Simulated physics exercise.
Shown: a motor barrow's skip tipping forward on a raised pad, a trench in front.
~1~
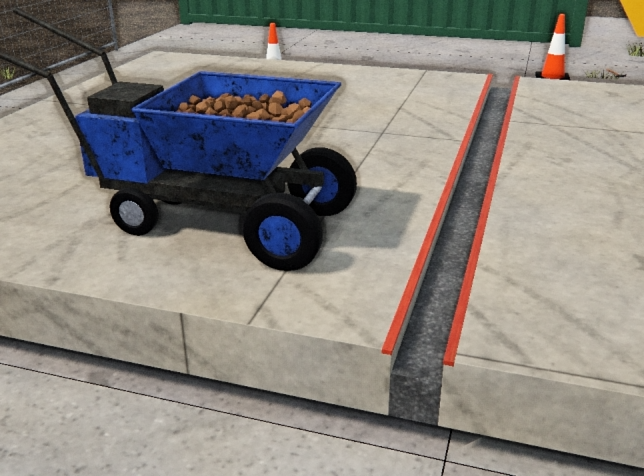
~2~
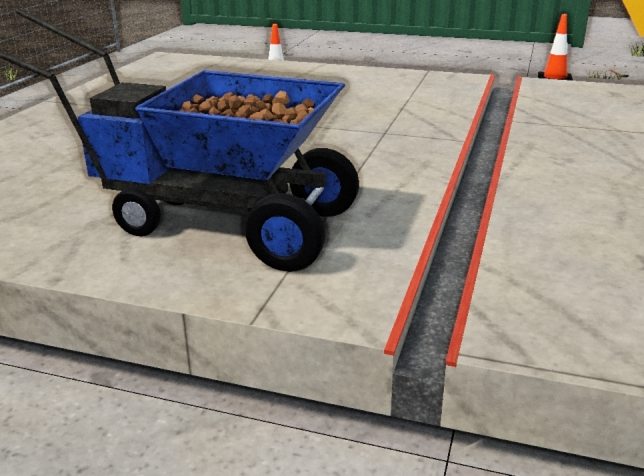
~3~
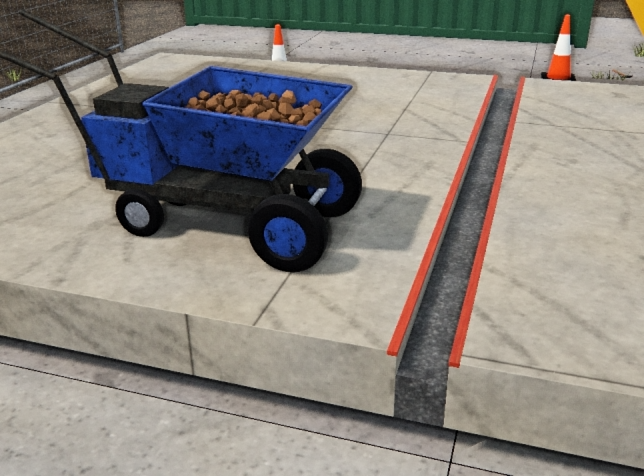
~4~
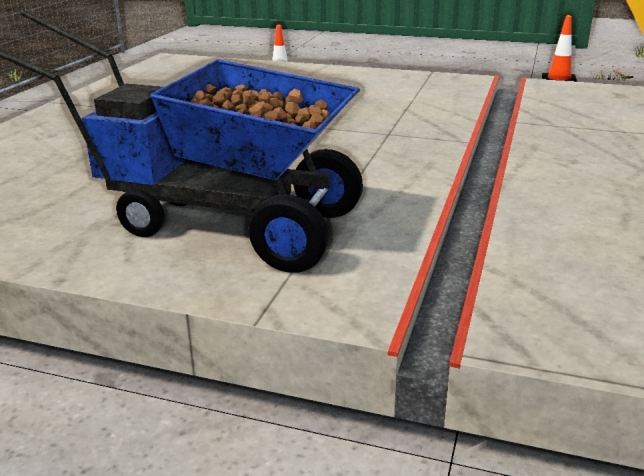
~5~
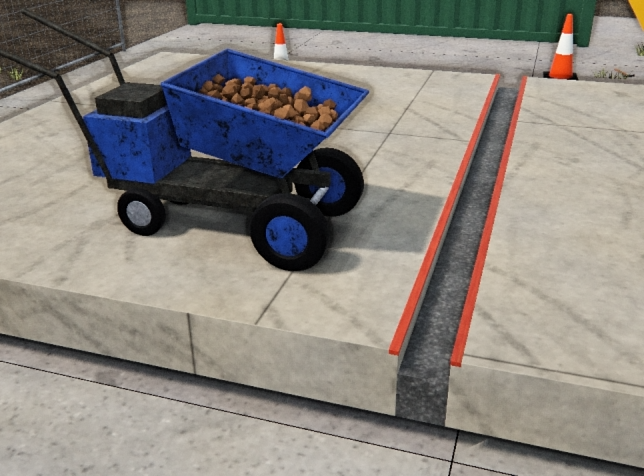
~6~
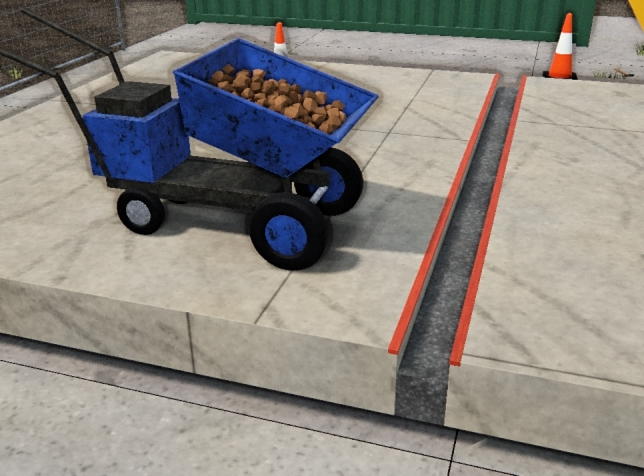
In the video, a blue motor barrow loaded with brown clods stands on a raised concrete pad, left of a narrow red-edged trench. Its skip starts level, then gradually tilts forward to the right, its rear rising while the wheels stay put.
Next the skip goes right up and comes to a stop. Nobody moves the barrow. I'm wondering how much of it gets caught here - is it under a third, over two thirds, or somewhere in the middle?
I predict the trench will see a third to two thirds of the load.
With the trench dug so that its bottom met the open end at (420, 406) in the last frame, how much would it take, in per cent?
Roughly 80 in a hundred.
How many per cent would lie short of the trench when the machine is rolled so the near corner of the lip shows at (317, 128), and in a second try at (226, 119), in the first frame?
The first gives 0 %, the second 70 %.
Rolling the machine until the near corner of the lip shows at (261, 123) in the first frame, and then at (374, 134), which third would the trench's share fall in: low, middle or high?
Between a third and two thirds; below one third.
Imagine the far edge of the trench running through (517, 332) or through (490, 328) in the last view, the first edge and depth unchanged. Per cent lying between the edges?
Lab note: Try one 90 per cent, try two 80 per cent.
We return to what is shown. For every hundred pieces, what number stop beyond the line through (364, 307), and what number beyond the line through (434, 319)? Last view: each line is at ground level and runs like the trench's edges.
Roughly 100 and 50 %.
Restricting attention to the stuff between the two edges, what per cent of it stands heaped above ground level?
It works out at about 40 percent.
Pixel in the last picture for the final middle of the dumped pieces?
Close to (455, 250) in the last picture.
Soon after the last picture, skip tipped steeply; all in the skip.
A little later, skip tipped right over; most in the skip; a stray few short of the trench; a small part in or heaped over the trench; a stray few beyond it; a small part falling.
Later still, skip tipped right over; a small part in the skip; a small part short of the trench; about two thirds in or heaped over the trench; about a quarter beyond it.
At rest, skip tipped right over; about a quarter short of the trench; about two thirds in or heaped over the trench; about a quarter beyond it.
